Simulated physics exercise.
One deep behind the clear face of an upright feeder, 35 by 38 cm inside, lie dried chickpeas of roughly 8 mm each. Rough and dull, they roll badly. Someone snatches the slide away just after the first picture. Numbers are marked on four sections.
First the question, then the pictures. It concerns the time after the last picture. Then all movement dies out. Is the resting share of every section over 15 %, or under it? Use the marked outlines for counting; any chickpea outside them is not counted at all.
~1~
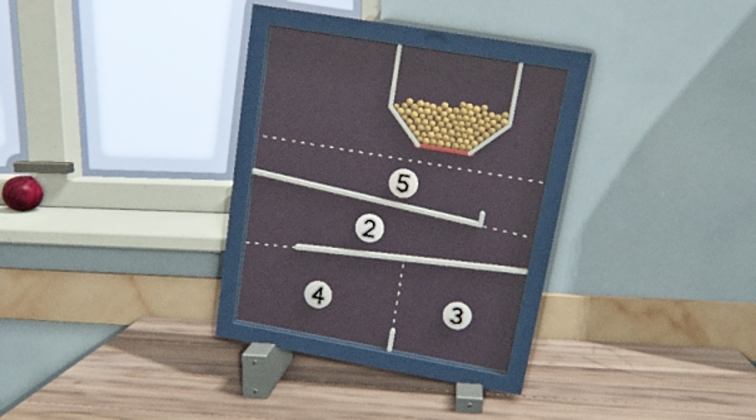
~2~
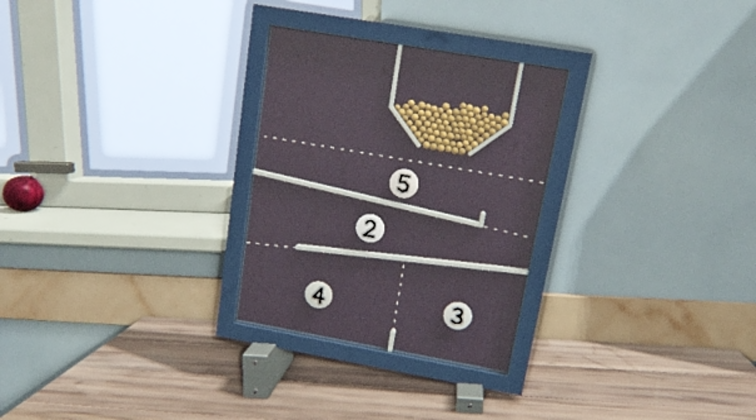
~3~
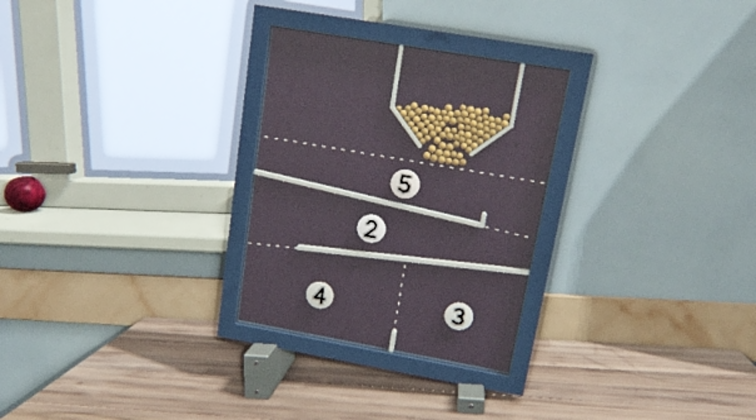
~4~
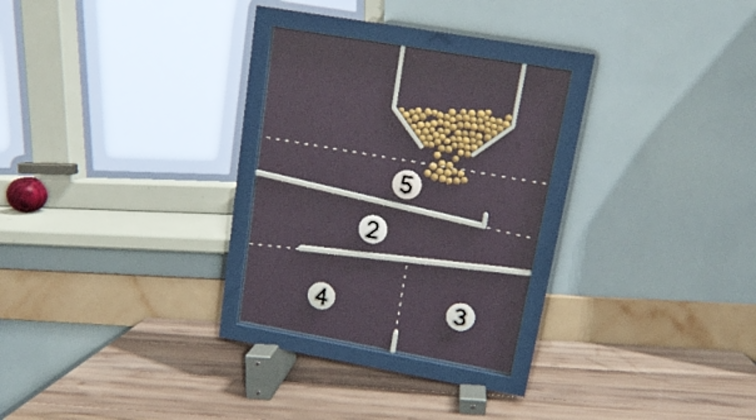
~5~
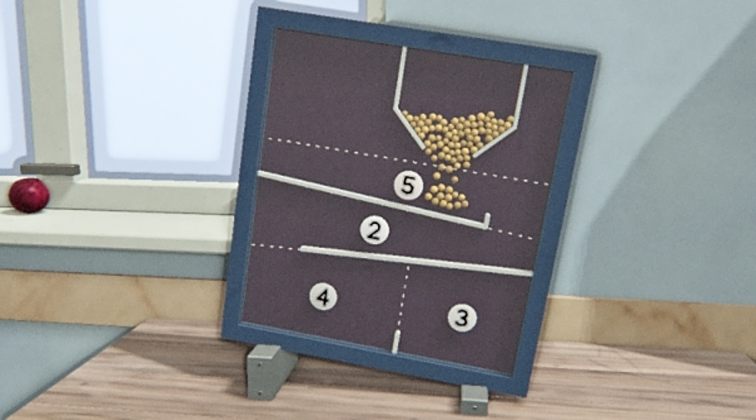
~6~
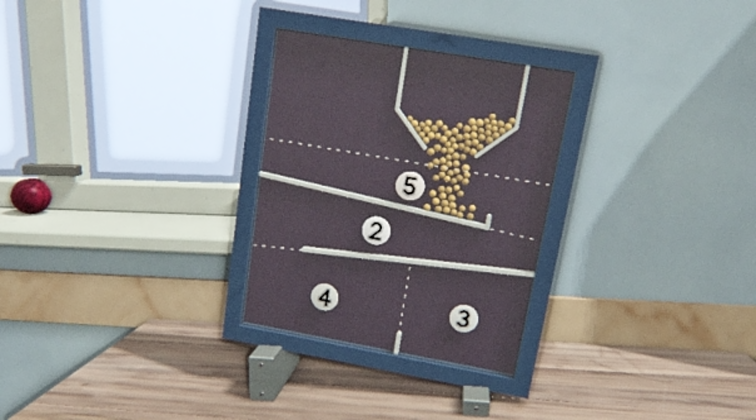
At rest - section 2: Over; section 3: Under; section 4: Under; section 5: Over.
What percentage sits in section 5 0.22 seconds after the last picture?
Share: Near 90 %.
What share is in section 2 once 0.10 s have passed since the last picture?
Around 0 percent of the load.
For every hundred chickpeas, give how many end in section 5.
Close to 75 per cent of the load rests there.
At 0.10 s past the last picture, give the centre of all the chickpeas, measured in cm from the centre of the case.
Roughly 7 centimetres to the right and 3 centimetres above.
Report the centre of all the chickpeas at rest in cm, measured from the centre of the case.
Right: About 7 cm; below: About 1 cm.
Then, 0.10 s later than the last picture, the chickpeas' middle is 7 cm right of and 3 cm above the centre; no. 5, 75 %.
Then, 0.22 s later than the last picture, the chickpeas' middle is 6 cm right of and 1 cm above the centre; no. 2, 5 %, no. 5, 90 %.
Then, 0.45 s later than the last picture, the chickpeas' middle is 6 cm right of and level with the centre; no. 2, 20 %, no. 5, 80 %.
At rest 1.5 s after the last picture, no. 2, 25 %, no. 3, 0 %, no. 4, 0 %, no. 5, 75 %.
